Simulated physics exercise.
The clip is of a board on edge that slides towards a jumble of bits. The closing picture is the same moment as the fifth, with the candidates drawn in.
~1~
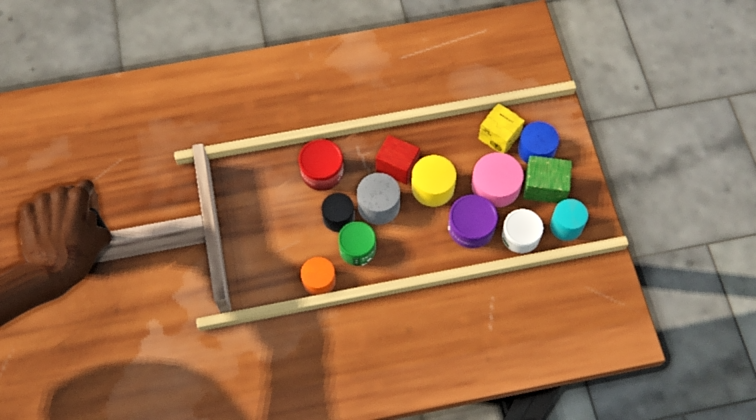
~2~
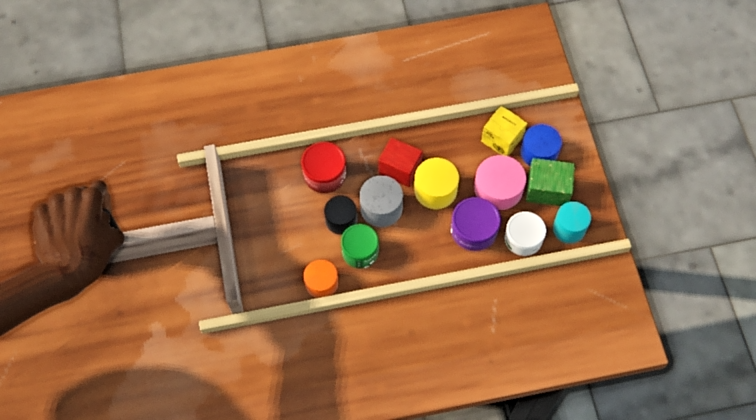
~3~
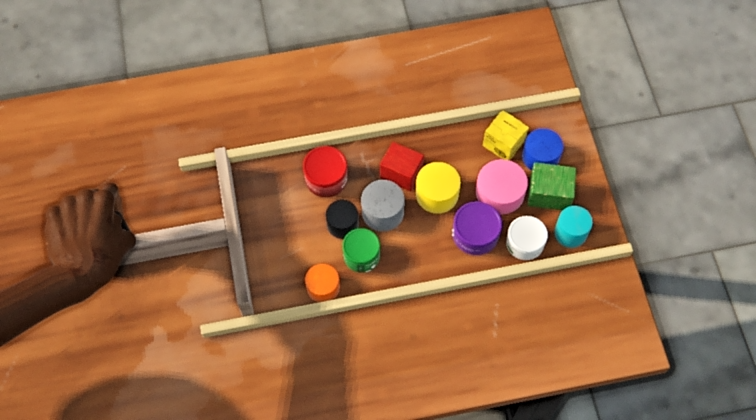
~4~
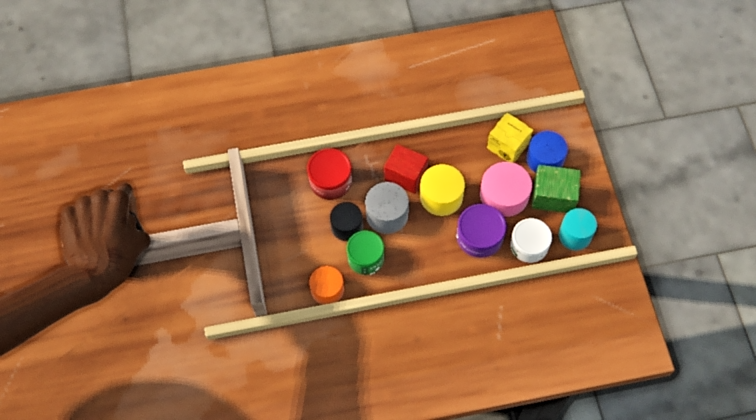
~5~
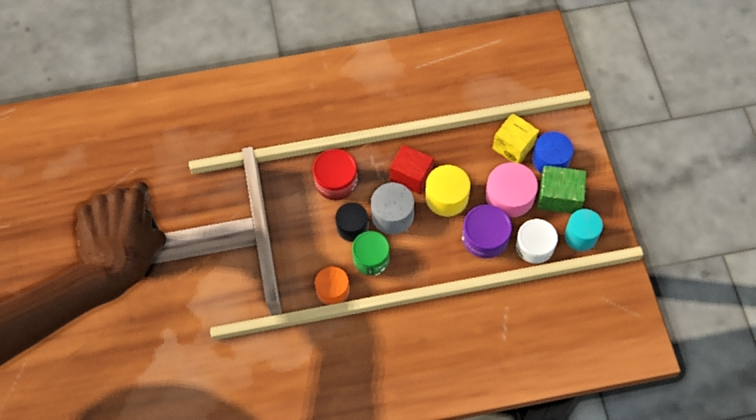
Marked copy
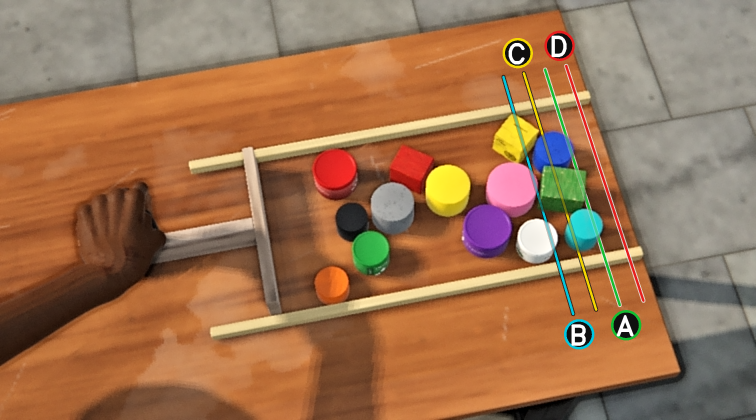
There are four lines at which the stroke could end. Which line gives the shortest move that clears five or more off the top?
B.
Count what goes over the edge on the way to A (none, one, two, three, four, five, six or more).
In all, six or more.
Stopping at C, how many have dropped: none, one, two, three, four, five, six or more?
By then, six or more.
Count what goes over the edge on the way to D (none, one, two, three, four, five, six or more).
In all, six or more.
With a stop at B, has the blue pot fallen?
By then, yes.
On the marked copy, A at (580, 181); B at (536, 189); C at (558, 185); D at (603, 177).
Taking B. A third of the way, board (360, 203); orange tin (396, 276); red tub (379, 168).
Two thirds of the way, board (460, 185); green block (607, 196); turquoise tin (606, 229).
When it is over, board (536, 171); green block over the edge; yellow box over the edge; seven fallen.
As for the rest, A drops ten, but is farther than needed; C drops nine, but is farther than needed; D drops fourteen, but is farther than needed.
